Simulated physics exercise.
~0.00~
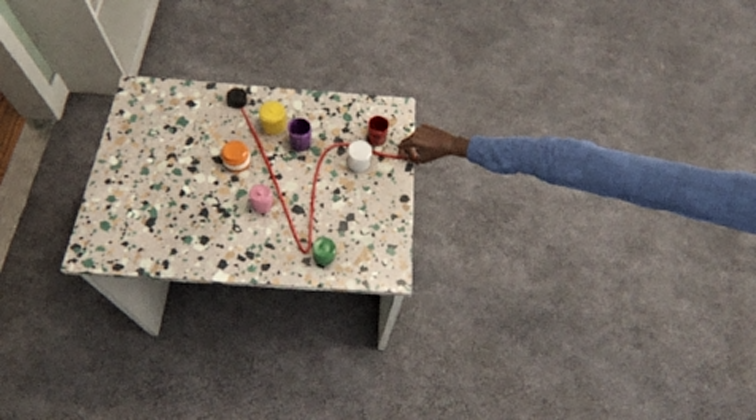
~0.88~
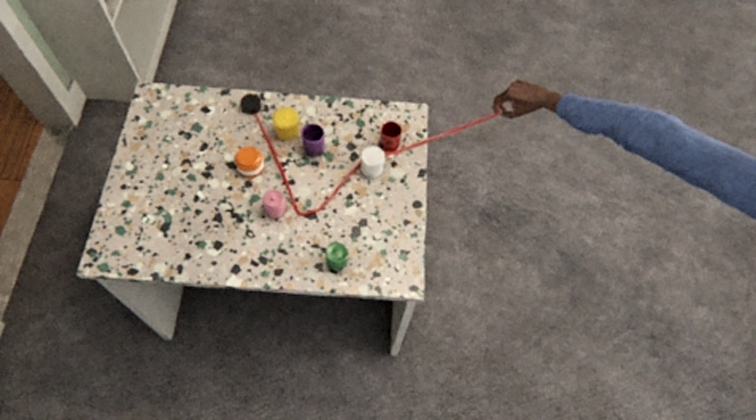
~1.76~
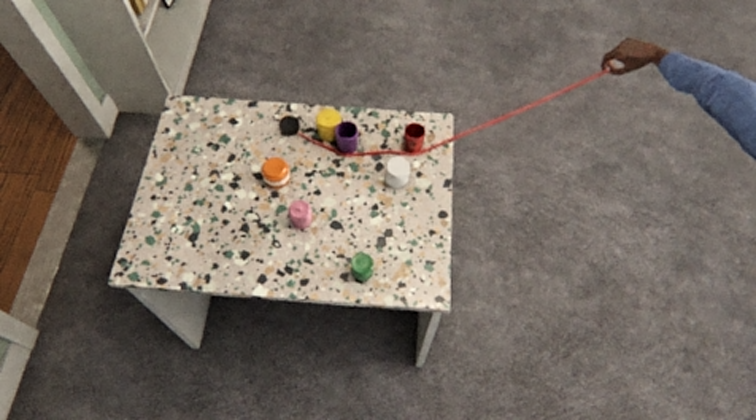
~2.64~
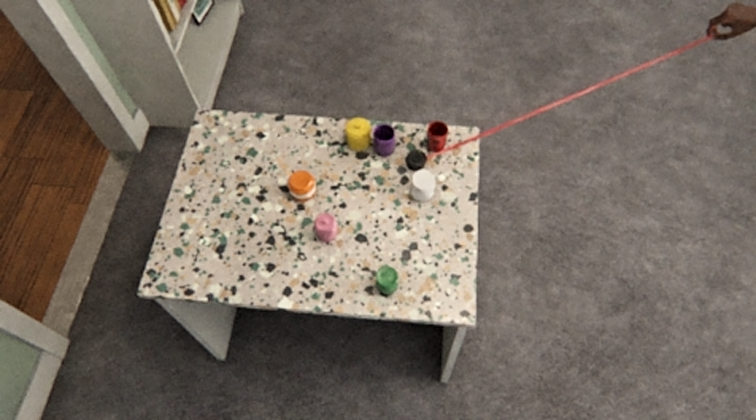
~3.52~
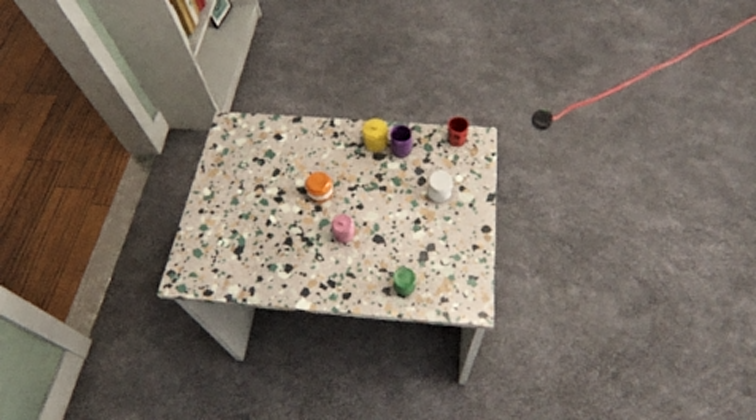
A dark-skinned hand in a blue sleeve holds a loose red lead at the right of a speckled desk, seen from above in a grey-carpeted room. The lead loops around a green tub to a black reel at the far left, among yellow, purple, red, white, orange and pink containers. The hand draws away up and right, and the lead pulls taut. The reel then slides right past the yellow and purple containers and between the red mug and white tub. It ends beyond the desk's right edge, still on the lead, with every container upright.
